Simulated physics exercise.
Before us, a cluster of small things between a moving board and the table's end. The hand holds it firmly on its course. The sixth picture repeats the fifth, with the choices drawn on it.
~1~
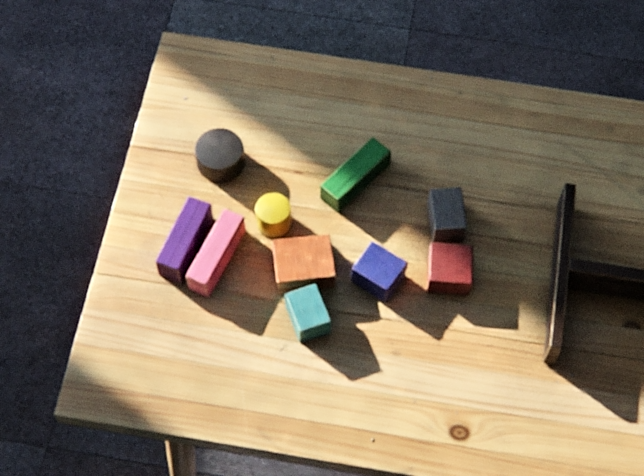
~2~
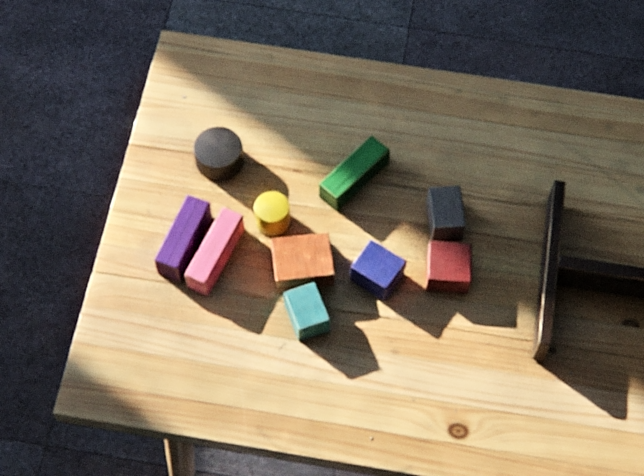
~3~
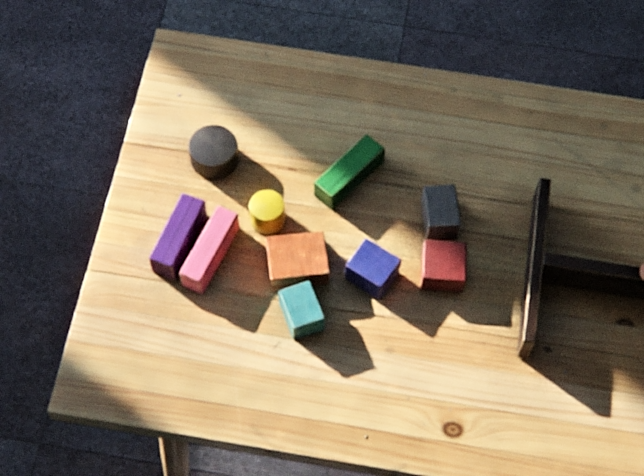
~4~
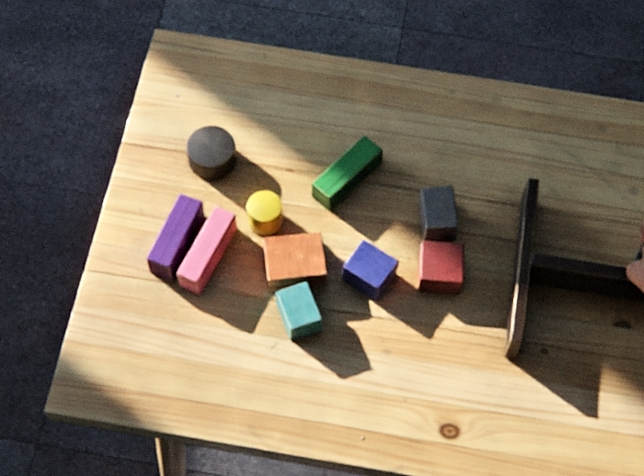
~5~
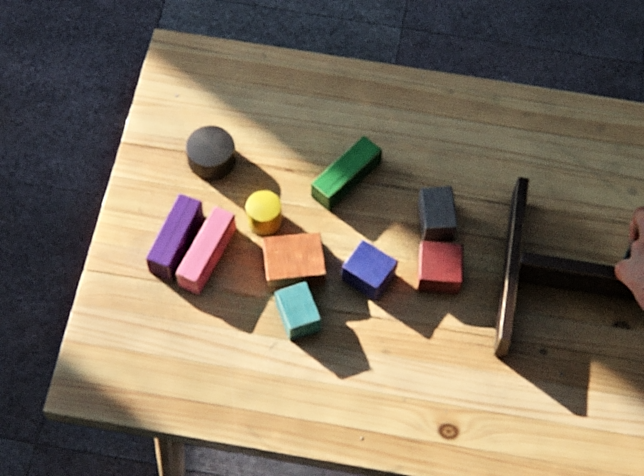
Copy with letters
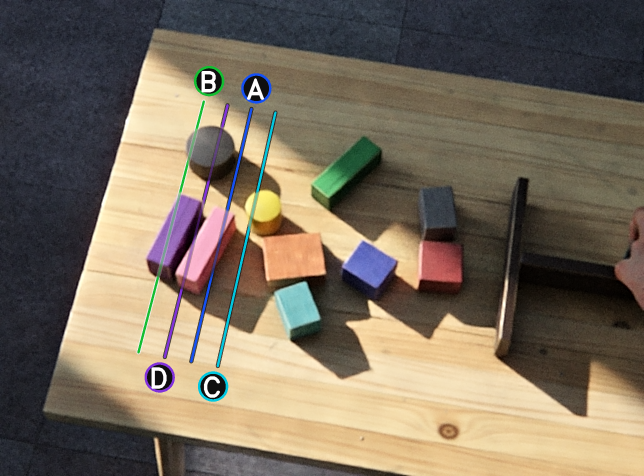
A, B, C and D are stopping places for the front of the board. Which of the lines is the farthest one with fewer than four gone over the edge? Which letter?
B.
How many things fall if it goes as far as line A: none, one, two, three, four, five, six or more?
In all, two.
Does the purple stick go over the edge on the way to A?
Yes.
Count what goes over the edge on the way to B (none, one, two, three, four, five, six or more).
By then, three.
On the marked copy, A at (223, 228); B at (173, 220); C at (248, 233); D at (198, 224).
Following B. Soon after the start, board (392, 236); orange block (264, 259); grey block (375, 204).
Later, board (269, 216); purple stick (79, 222); pink stick (106, 228).
In the end, board (175, 201); pink stick over the edge; purple stick over the edge; three fallen.
As for the rest, A is within the limit but short; C is within the limit but short; D is within the limit but short.
